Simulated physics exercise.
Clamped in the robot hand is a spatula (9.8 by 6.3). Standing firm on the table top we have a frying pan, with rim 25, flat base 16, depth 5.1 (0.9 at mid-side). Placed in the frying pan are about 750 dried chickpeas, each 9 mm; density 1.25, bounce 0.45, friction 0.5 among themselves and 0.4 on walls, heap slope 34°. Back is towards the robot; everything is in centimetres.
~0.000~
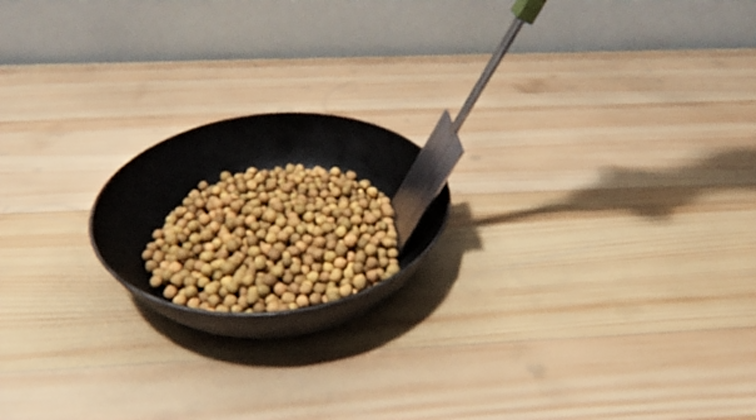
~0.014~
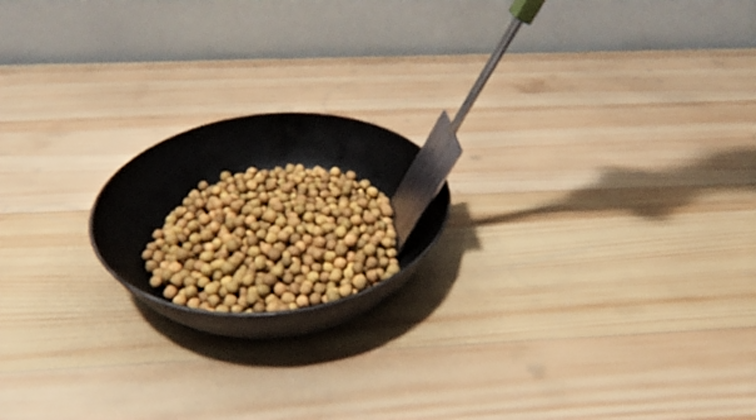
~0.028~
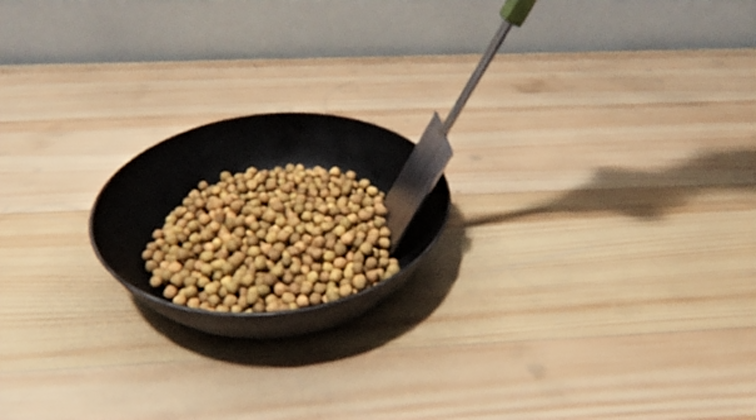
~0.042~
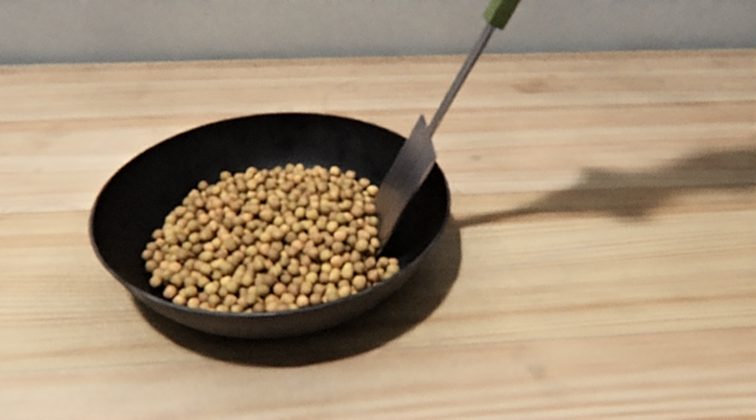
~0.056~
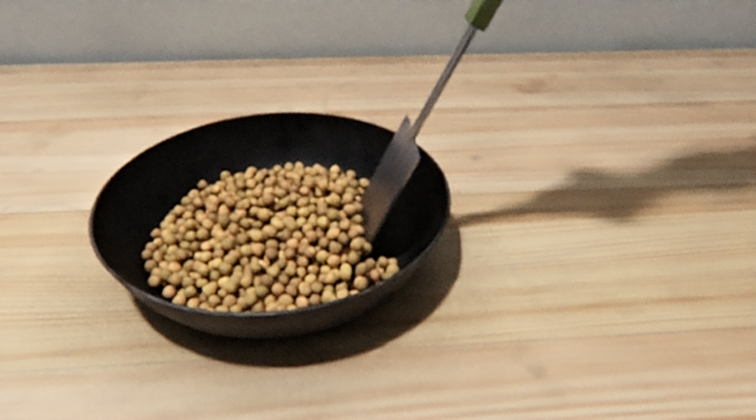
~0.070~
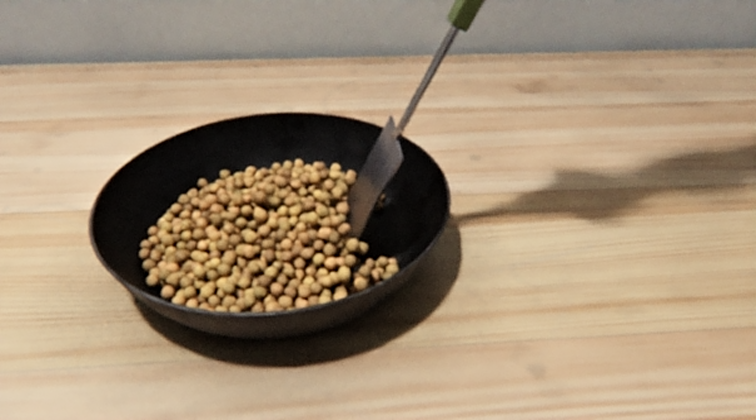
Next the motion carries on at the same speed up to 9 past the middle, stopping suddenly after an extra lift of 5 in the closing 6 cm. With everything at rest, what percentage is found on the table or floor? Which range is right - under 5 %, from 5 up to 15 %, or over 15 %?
Right range: From 5 up to 15 %.
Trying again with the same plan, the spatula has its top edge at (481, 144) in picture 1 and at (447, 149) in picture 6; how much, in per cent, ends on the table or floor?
Close to 5 in a hundred.
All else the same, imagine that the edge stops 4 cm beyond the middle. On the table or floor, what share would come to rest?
0 %, roughly.
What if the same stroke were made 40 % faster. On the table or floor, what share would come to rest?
Then roughly 10 percent.
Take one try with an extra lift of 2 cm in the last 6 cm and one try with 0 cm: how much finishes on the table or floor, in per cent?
Roughly 15 % and then 10 %.
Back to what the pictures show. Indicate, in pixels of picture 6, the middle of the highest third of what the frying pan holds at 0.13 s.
Roughly at (253, 225).
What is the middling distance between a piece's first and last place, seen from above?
Some 3 centimetres.
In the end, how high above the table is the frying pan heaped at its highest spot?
Height at rest: Roughly 5.0 cm.
After 0.13 s, sloping 65°, highest piece 5 above the table; 746 in the frying pan.
After 0.19 s, sloping 65°, highest piece 6 above the table; 746 in the frying pan.
After 0.42 s, sloping 65°, highest piece 7 above the table; 687 in the frying pan, 47 on the table or floor, 12 on the blade or in flight.
After 1.47 s, sloping 65°, highest piece 5 above the table; 687 in the frying pan, 59 on the table or floor.
At rest, 687 in the frying pan, 59 on the table or floor. That is 8 % on the table or floor.
